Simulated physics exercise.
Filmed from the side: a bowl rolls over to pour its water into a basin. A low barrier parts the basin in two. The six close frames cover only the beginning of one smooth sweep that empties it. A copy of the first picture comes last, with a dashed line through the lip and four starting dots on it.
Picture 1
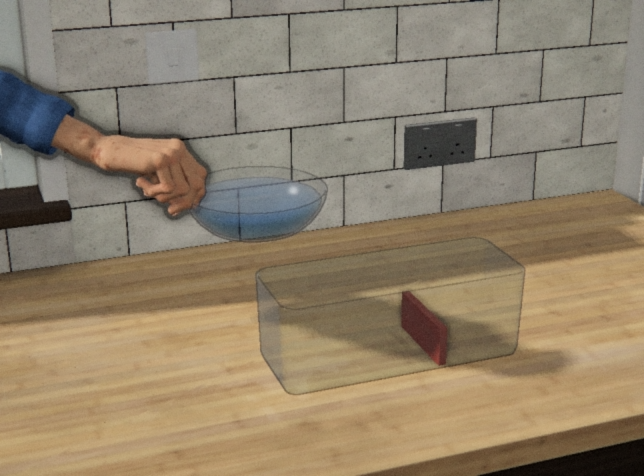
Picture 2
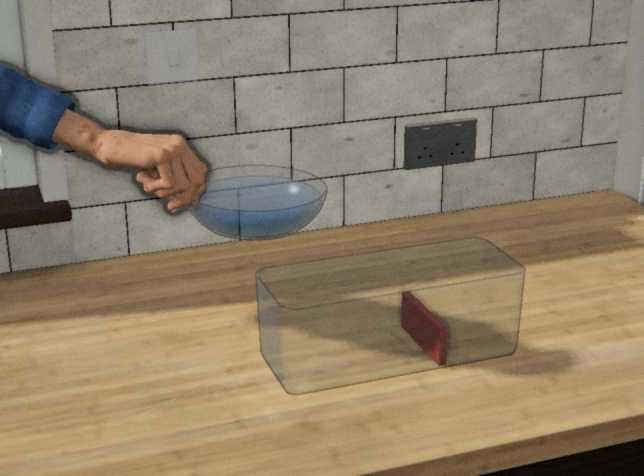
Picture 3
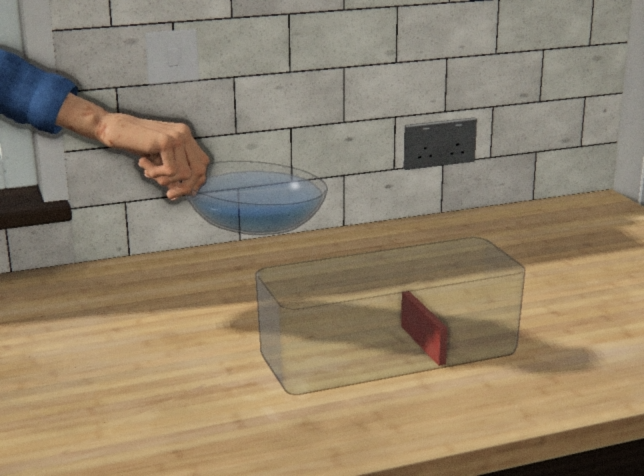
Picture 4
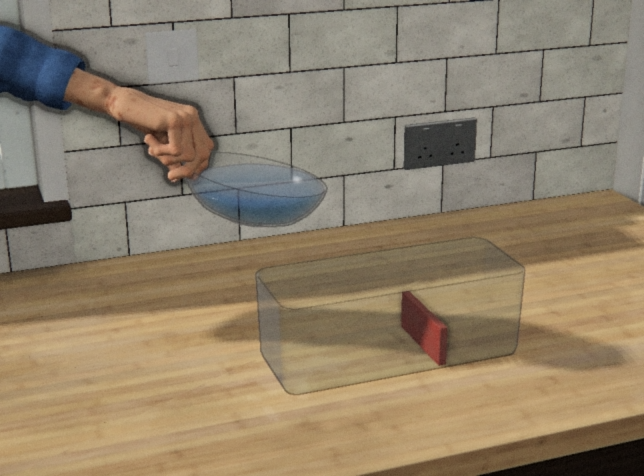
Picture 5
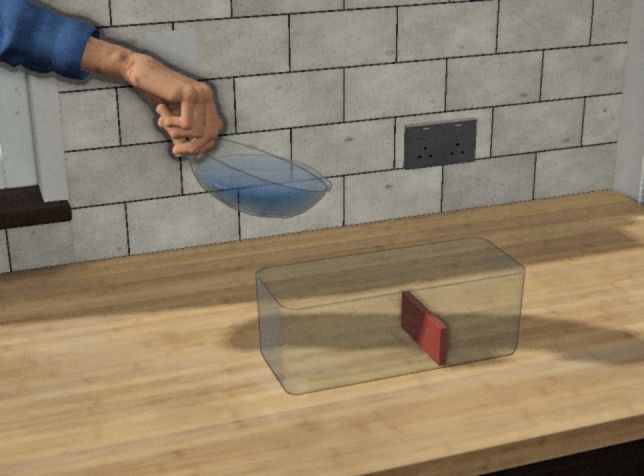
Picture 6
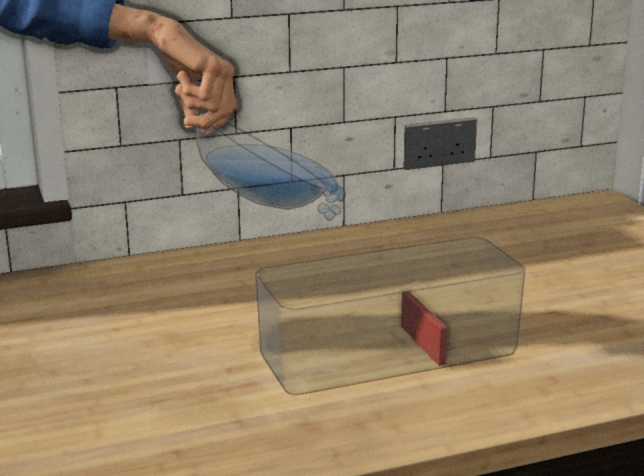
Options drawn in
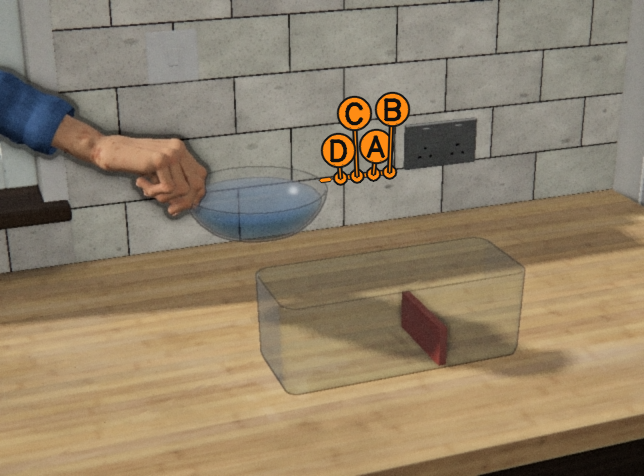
A hand in a blue sleeve held a clear bowl of water above a see-through basin with a low red barrier inside, then gradually tilted it rightward until some water slipped over the lip.
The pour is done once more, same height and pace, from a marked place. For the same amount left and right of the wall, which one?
Take D.
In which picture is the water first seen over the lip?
In picture 5.
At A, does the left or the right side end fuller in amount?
The right one.
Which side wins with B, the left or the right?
The right side.
On the marked copy, A at (373, 174); B at (389, 172); C at (357, 176); D at (340, 178).
With A, about 16 % ends left of the wall and 80 % right of it; 4 % is lost outside.
With B, about 16 % ends left of the wall and 80 % right of it; 4 % is lost outside.
With C, about 28 % ends left of the wall and 67 % right of it; 4 % is lost outside.
With D, about 48 % ends left of the wall and 48 % right of it; 4 % is lost outside.
